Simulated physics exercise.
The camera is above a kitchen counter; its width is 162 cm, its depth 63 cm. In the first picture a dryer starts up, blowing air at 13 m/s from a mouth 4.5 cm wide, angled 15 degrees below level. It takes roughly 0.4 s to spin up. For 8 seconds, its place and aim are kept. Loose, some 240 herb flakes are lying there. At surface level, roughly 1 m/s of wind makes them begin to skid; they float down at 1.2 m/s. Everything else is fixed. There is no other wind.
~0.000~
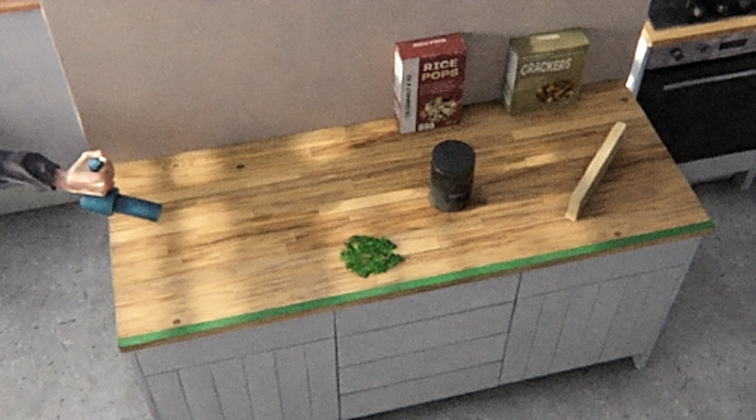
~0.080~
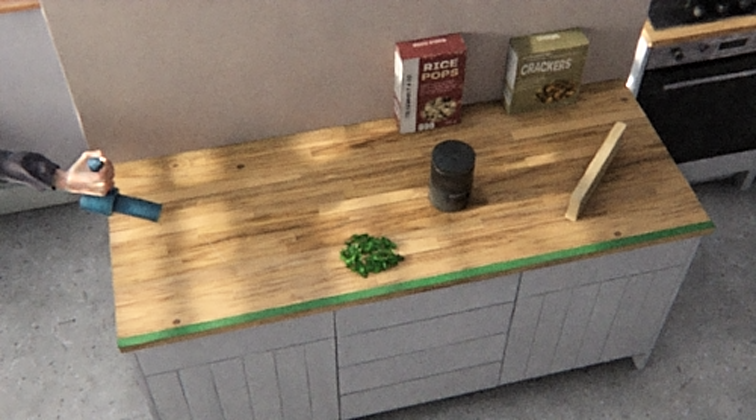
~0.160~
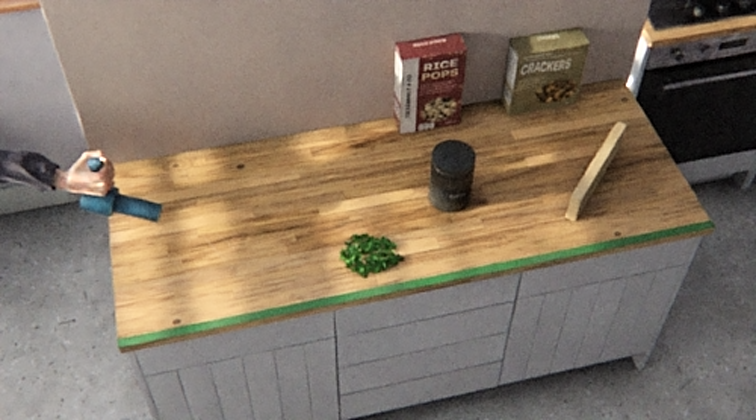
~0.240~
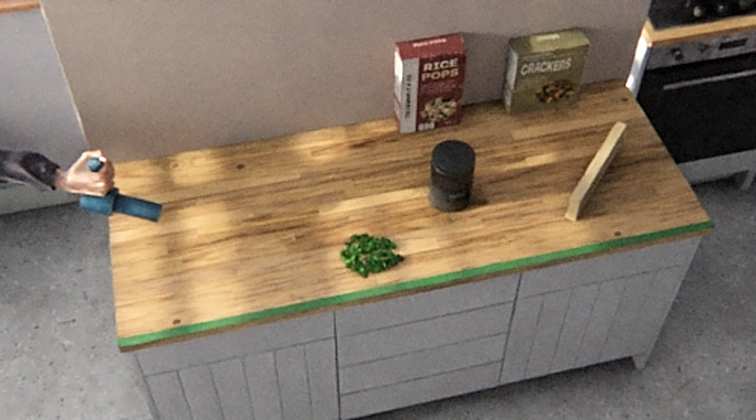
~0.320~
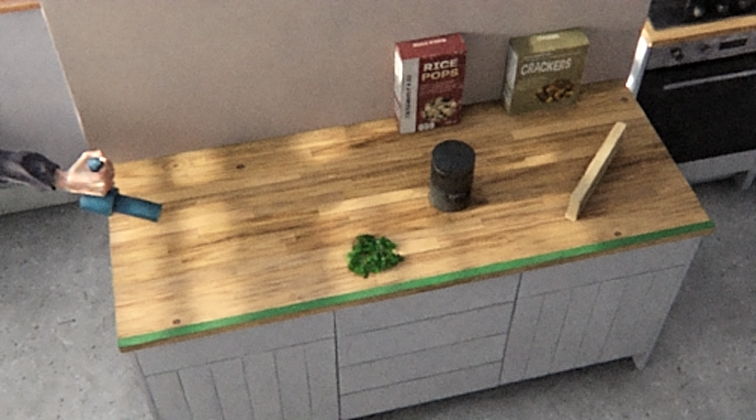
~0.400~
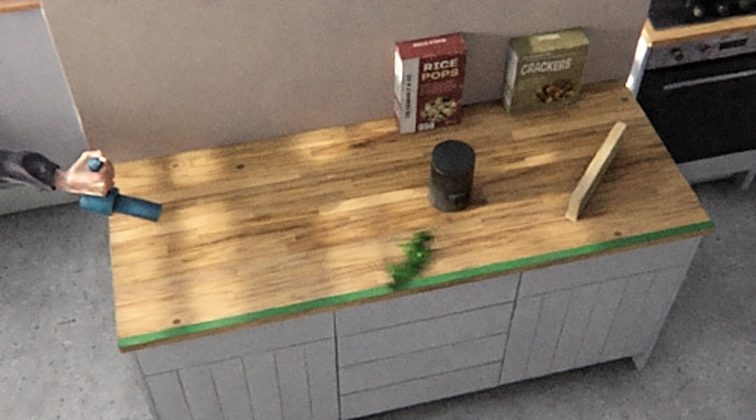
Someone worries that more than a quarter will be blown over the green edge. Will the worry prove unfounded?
Beyond one in four.
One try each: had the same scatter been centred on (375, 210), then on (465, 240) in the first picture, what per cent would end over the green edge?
Taking the two spots in order, I'd say around 10 percent and then 60 percent.
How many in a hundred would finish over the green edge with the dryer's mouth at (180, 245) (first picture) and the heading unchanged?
40 %.
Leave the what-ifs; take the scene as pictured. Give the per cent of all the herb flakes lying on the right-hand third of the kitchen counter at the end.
Roughly 1 in a hundred.
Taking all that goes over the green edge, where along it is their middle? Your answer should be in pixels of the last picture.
Near (475, 276).
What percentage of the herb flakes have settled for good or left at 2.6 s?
I reckon around 100 per cent.
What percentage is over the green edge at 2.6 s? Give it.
Estimate: Around 90 %.
After 1.6 s, 4 % are on the move or not yet settled, 92 % are over the green edge.
After 2.6 s, 3 % are on the move or not yet settled, 92 % are over the green edge.
After 4.4 s, 2 % are on the move or not yet settled, 92 % are over the green edge.
After 8.0 s, at the end, 92 % are over the green edge.
